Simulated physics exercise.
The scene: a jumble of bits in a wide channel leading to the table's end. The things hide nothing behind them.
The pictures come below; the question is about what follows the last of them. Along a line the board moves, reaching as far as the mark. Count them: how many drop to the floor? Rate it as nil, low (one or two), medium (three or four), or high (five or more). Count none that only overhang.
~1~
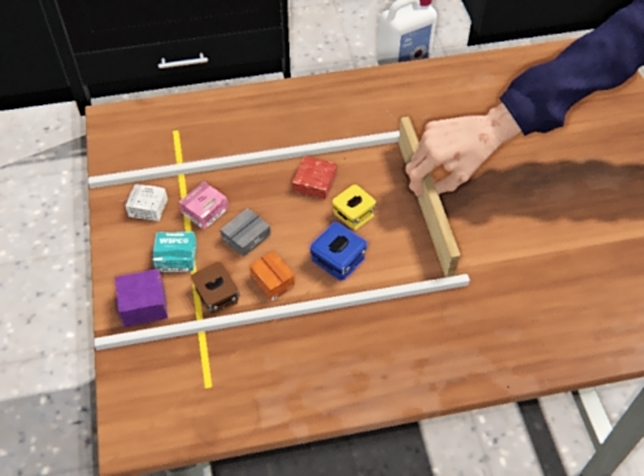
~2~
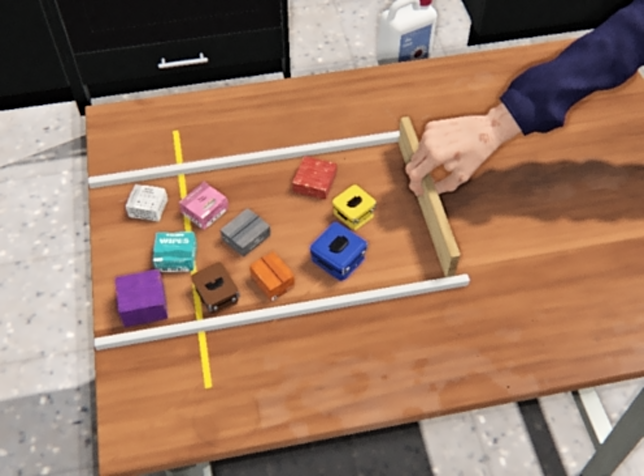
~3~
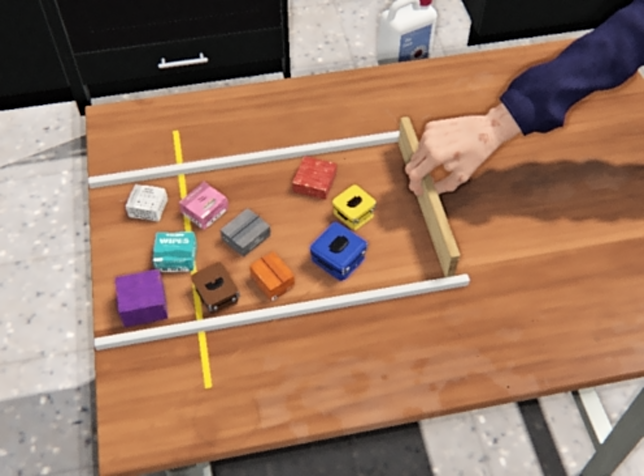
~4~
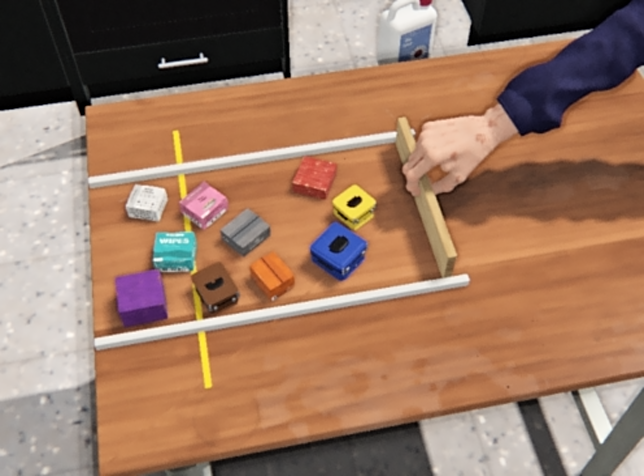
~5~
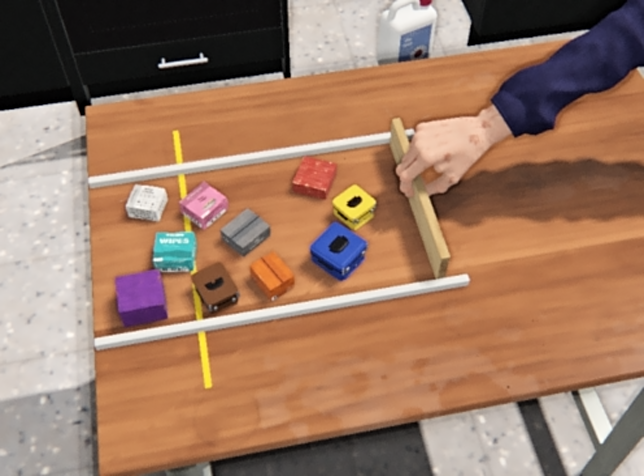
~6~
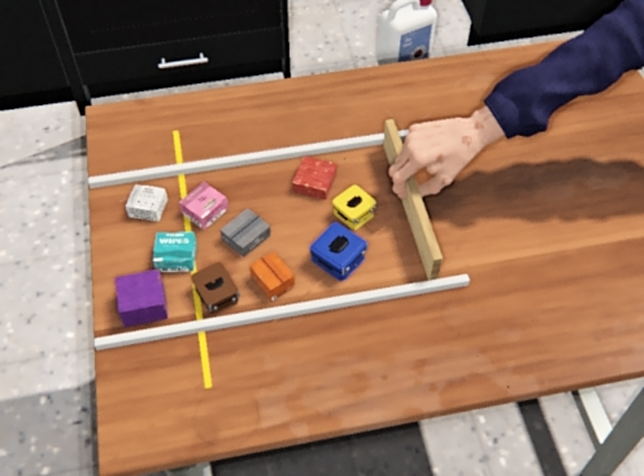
Low, one or two.
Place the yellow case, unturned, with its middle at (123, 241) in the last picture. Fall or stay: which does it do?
From that start, the object then is safe.
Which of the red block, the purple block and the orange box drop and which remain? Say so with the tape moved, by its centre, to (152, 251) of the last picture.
Red block stays put, purple block goes off, orange box stays put.
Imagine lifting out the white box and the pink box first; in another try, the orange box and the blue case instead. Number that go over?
First 1, second 0.
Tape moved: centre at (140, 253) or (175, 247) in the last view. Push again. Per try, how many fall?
Respectively 6 and 2.
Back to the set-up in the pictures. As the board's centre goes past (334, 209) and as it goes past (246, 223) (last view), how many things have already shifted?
The count reaches 3 first and 10 second.
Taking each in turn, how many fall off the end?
The exact number is 1.
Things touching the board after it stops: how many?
Well, it touches 3.
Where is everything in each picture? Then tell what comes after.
The first picture shows purple block (142, 298); white box (147, 203); turquoise box (175, 252); board (427, 194); tape (190, 245).
The second picture shows white box (147, 203); board (427, 194).
The third picture shows turquoise box (175, 252); brown case (216, 289).
The fourth picture shows purple block (142, 298); red block (315, 178).
The fifth picture shows white box (147, 203); pink box (204, 206).
The sixth picture shows purple block (142, 298); white box (147, 203); turquoise box (175, 252); board (411, 197); tape (190, 245).
A little later, none off yet; purple block at rest near (142, 298); white box at rest near (147, 203); turquoise box at rest near (175, 252).
When it is over, the number that fall off is one or two; down, purple block.
